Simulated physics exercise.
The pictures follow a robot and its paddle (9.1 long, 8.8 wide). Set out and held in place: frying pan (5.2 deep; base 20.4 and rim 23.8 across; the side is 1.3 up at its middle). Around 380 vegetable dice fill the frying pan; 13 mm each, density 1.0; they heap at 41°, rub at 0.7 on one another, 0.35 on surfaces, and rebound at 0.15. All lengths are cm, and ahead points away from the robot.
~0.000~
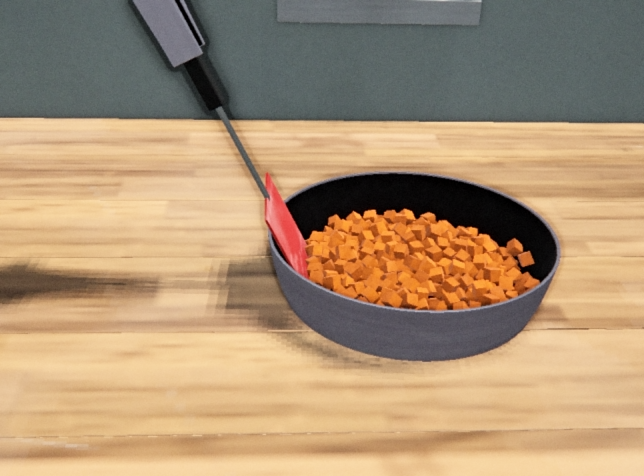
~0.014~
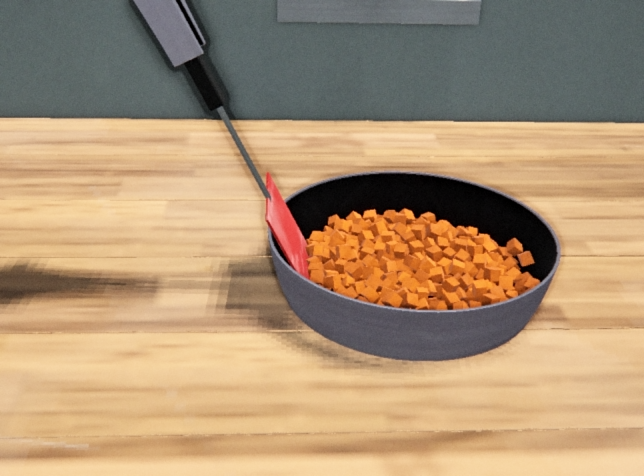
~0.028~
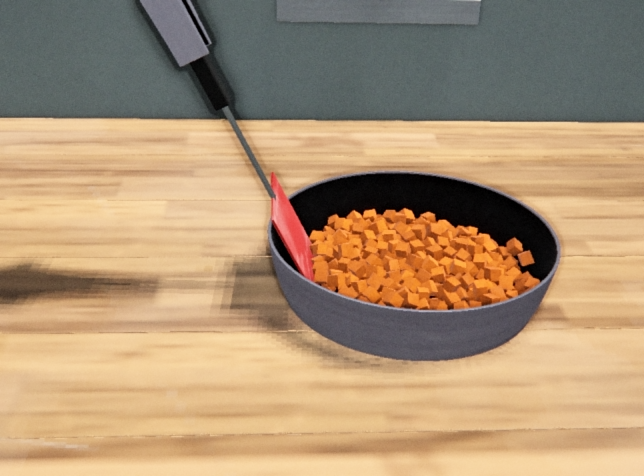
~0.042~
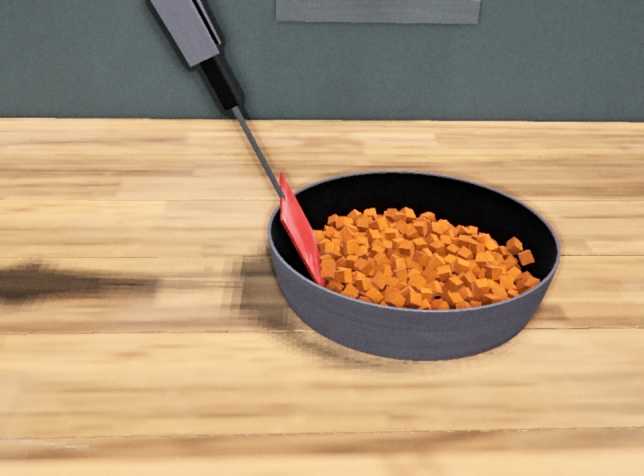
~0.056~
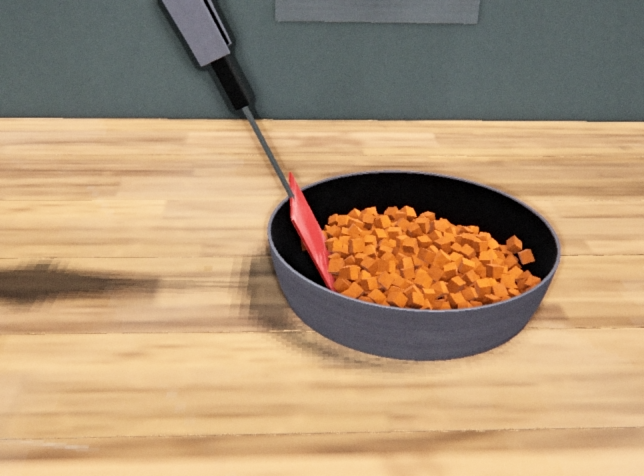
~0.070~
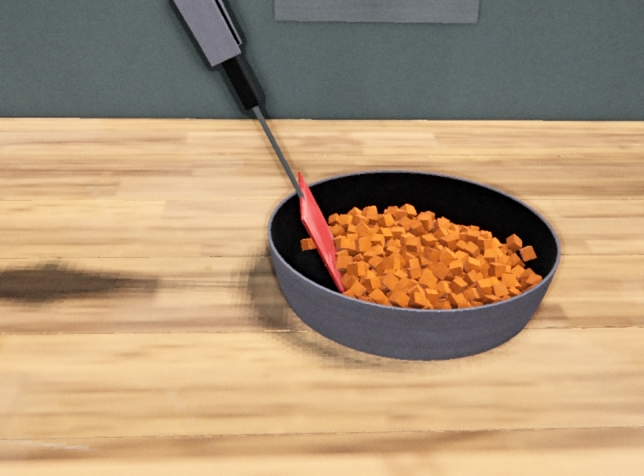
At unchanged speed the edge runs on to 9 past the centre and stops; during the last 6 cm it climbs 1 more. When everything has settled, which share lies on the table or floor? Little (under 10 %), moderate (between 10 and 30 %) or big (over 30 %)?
On the table or floor the share is moderate, between 10 and 30 %.
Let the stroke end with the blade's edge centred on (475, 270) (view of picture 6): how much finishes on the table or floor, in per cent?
About 5 per cent.
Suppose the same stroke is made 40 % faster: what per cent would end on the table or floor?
In that case some 35 per cent.
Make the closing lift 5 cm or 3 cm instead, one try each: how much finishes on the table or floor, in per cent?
Some 25 and 25 per cent.
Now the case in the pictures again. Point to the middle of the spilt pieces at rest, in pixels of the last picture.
Around (593, 279).
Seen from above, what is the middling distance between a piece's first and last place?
About 4 cm.
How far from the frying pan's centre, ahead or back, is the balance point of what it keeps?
About 4.0 cm ahead.
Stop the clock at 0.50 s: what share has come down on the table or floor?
Roughly 15 per cent.
By 0.16 s, sloping 64°, highest piece 7 above the table; 385 in the frying pan.
By 0.26 s, sloping 64°, highest piece 9 above the table; 385 in the frying pan.
By 0.50 s, sloping 64°, highest piece 7 above the table; 302 in the frying pan, 61 on the table or floor, 22 on the blade or in flight.
By 1.55 s, sloping 64°, highest piece 7 above the table; 299 in the frying pan, 86 on the table or floor.
Final count, 299 in the frying pan, 86 on the table or floor. That is 22 % on the table or floor.
